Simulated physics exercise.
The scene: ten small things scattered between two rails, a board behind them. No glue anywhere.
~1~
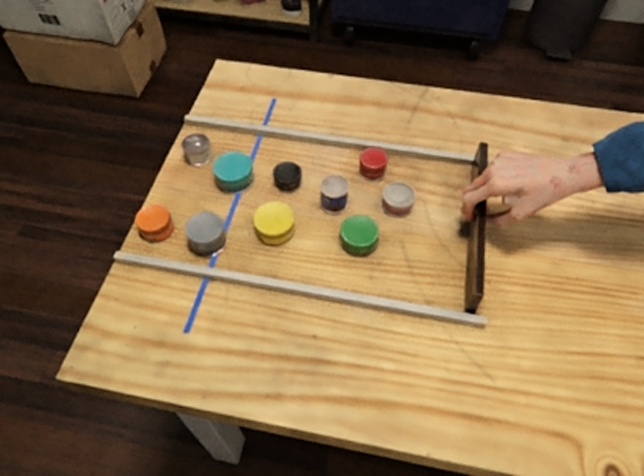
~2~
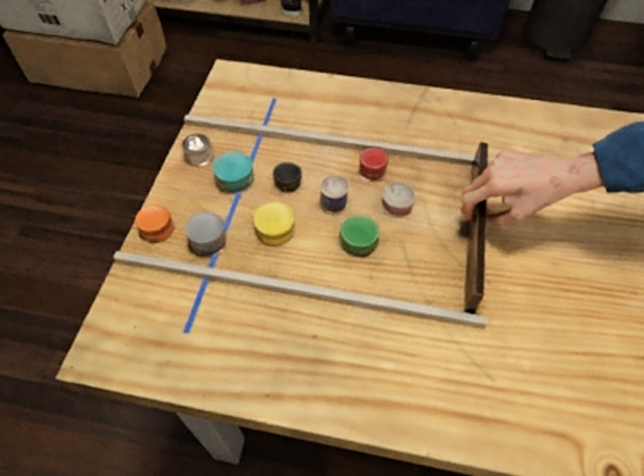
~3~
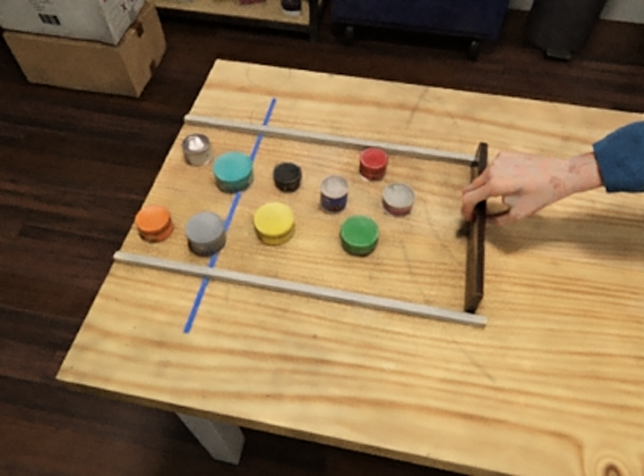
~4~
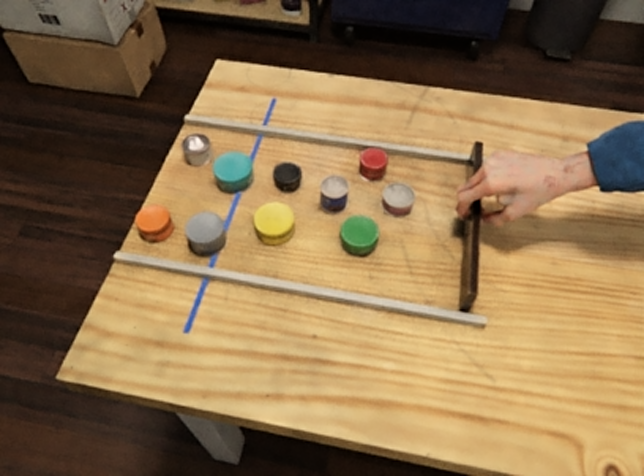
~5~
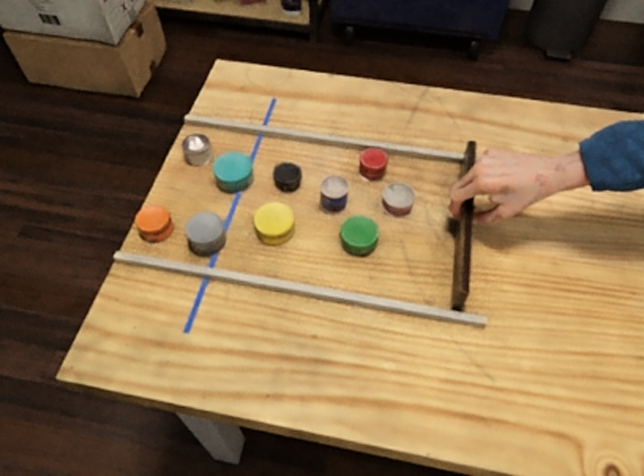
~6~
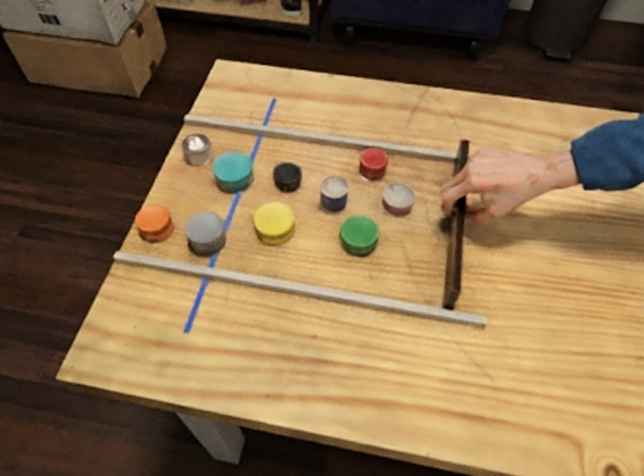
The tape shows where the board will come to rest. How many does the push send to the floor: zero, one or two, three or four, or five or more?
The number that fall off is zero.
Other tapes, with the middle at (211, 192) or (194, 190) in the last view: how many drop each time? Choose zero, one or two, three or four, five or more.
In that order: Either one or two; either three or four.
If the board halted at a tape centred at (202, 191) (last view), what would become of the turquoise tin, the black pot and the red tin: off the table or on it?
The turquoise tin is kept, the black pot survives, the red tin holds on.
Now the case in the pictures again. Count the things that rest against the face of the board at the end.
In contact: 4.
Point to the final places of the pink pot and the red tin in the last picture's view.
First (232, 166), then (242, 140).
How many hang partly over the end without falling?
That would be 0.
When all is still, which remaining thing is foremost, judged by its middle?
Foremost is the orange tub.
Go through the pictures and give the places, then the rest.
Orange tub (155, 223); white tin (197, 150); grey pot (207, 234); board (477, 222); tape (237, 197), in the first picture.
White tin (198, 150); yellow tub (275, 224), in the second picture.
Grey pot (207, 234); red tin (373, 165), in the third picture.
Orange tub (155, 223); pink pot (398, 200), in the fourth picture.
White tin (198, 150); green tin (359, 236), in the fifth picture.
Orange tub (155, 223); white tin (198, 150); grey pot (207, 234); board (457, 219); tape (237, 197), in the sixth picture.
Soon after, none off yet; orange tub at rest near (155, 223); white tin at rest near (198, 150); grey pot at rest near (207, 234).
At rest, the number that fall off is zero.
